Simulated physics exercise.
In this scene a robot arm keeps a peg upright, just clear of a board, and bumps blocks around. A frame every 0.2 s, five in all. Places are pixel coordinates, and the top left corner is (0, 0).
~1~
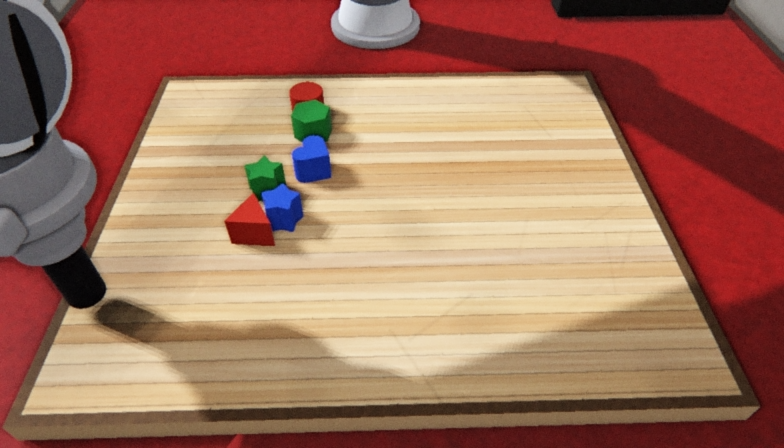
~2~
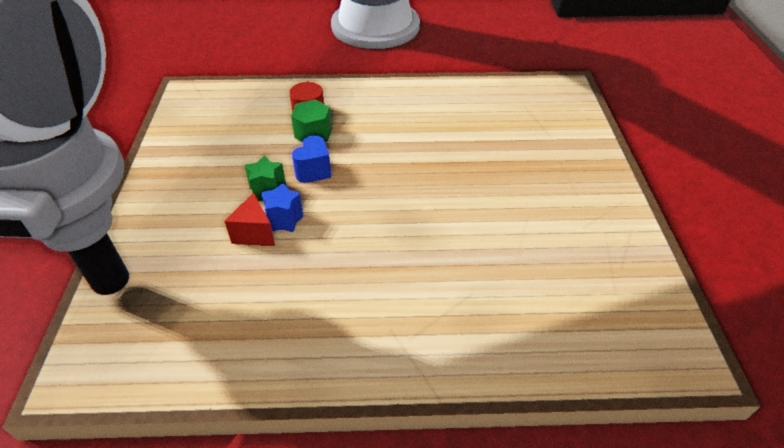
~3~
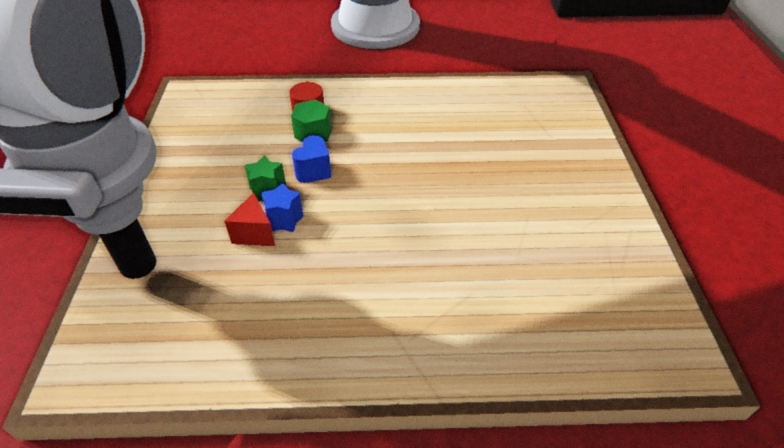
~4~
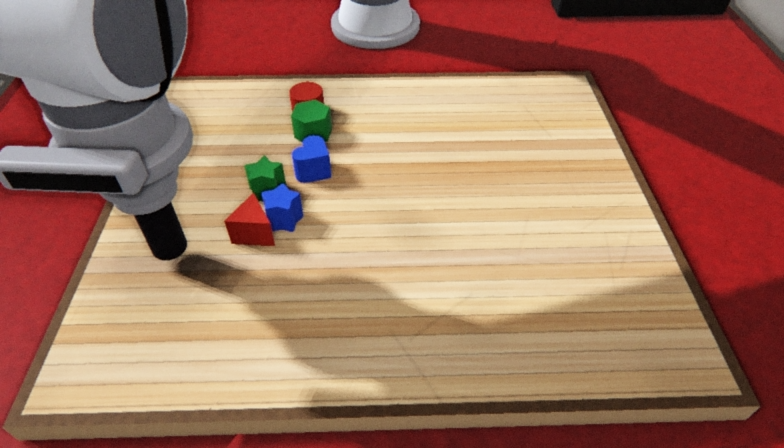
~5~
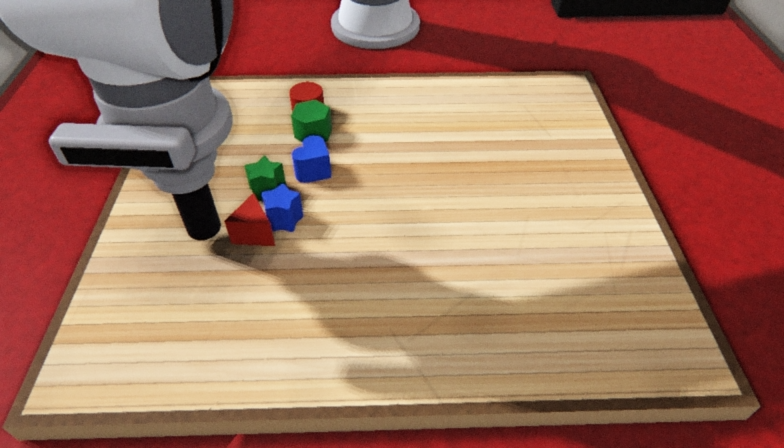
On a striped wooden board over a red surface, a gray robot arm with a black peg moved steadily right and away from the viewer, nearing the red triangle, while the colored blocks stayed still.
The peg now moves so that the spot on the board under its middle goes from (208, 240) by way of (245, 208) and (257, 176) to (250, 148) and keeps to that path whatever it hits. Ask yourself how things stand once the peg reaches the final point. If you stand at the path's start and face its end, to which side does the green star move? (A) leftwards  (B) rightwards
I choose B.
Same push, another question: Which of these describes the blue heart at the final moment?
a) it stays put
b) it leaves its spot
b - it leaves its spot.
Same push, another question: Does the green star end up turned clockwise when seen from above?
My answer is yes.
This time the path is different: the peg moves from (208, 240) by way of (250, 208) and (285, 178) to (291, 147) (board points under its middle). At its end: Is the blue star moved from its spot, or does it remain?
Put simply, it stays right there.
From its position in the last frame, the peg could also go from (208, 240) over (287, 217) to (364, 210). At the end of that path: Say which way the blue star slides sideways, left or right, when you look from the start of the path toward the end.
Taking start-to-end as forward, the block's sideways shift goes to the right.
On the path given first. One third of the way, peg (242, 198); green star (265, 166).
Two thirds of the way, peg (255, 166); green star (284, 145), turned 55° clockwise; blue heart (322, 145).
At the end, peg (248, 138); red triangle not moved; green star (284, 144), turned 65° clockwise; blue heart (322, 145).
